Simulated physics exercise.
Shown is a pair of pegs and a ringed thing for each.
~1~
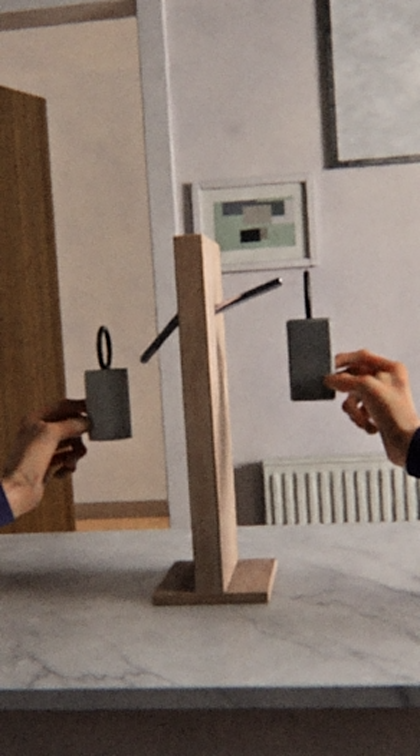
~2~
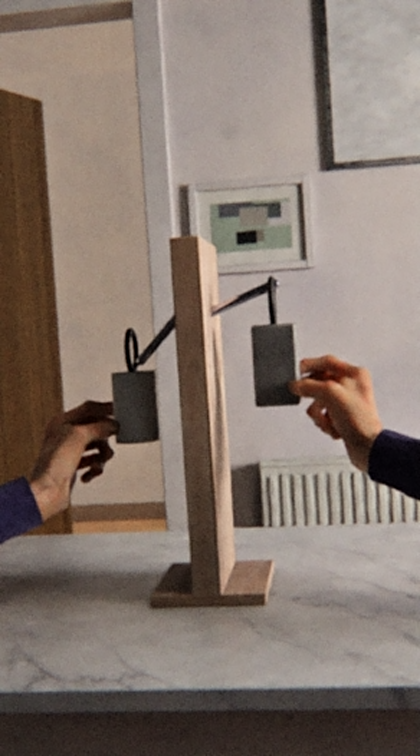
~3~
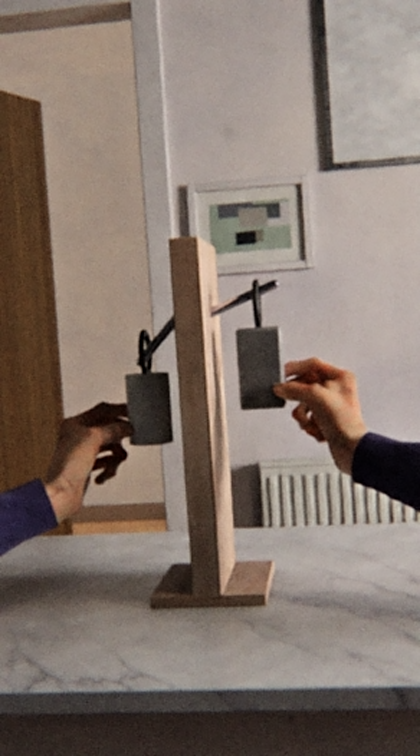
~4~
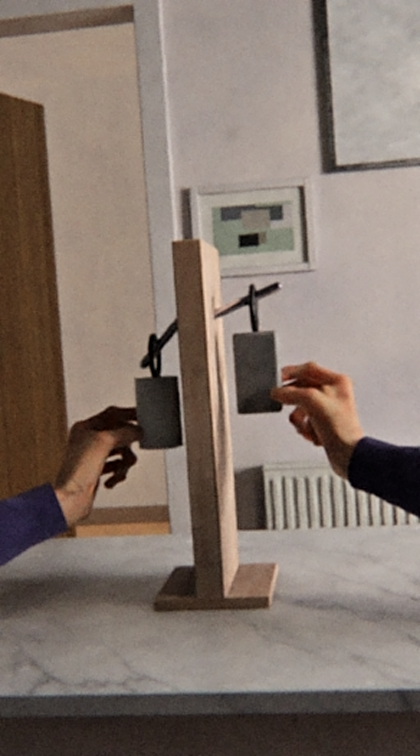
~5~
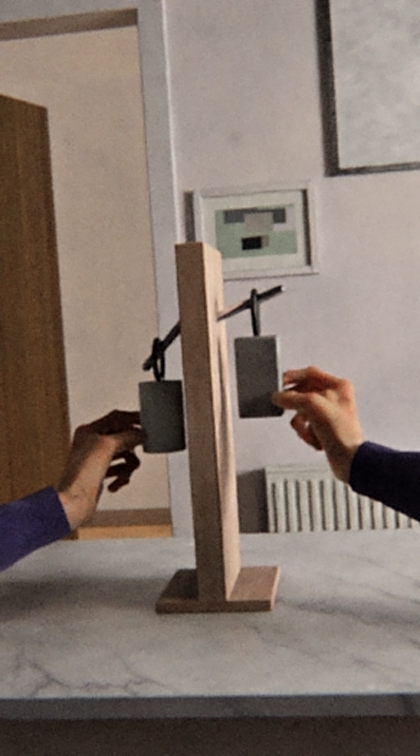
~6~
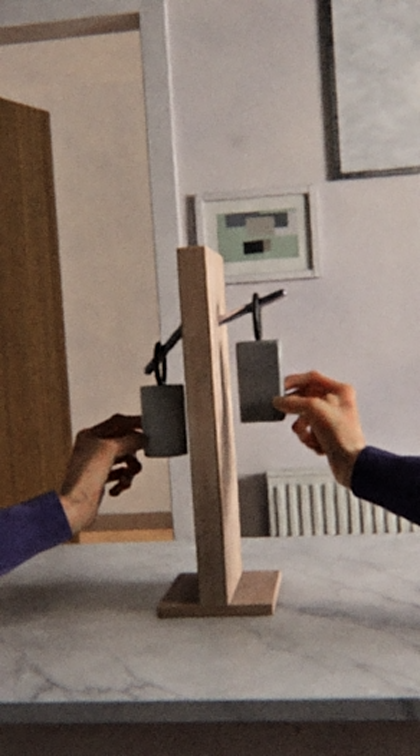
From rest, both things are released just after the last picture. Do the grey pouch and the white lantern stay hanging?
As I see it, the grey pouch will hold fast. The white lantern will fail to hold.
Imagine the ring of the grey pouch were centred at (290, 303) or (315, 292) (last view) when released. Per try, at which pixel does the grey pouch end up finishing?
About (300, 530), then about (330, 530).
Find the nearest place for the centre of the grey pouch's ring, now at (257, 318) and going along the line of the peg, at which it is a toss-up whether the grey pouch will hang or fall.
(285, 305).
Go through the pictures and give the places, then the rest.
In the first frame, still on the way; grey pouch (310, 334); white lantern (107, 382); peg stand (217, 414).
In the second frame, still on the way; white lantern (134, 384); peg stand (214, 416).
In the third frame, still on the way; grey pouch (260, 343); peg stand (213, 417).
In the fourth frame, still on the way; white lantern (157, 390); peg stand (217, 419).
In the fifth frame, still on the way; grey pouch (258, 352); peg stand (219, 422).
In the sixth frame, in place, still held; grey pouch (260, 356); white lantern (163, 398); peg stand (220, 426).
Then, 0.14 s later than the last frame, grey pouch at rest near (260, 358); white lantern tilted by 20° near (155, 429).
Then, 0.24 s later than the last frame, grey pouch at rest near (261, 358); white lantern dropping near (140, 529).
Then, 0.32 s later than the last frame, grey pouch at rest near (261, 358); white lantern dropping near (93, 566).
When it is over, the grey pouch remains hooked, near (261, 358); the white lantern drops to the table, near (72, 582).
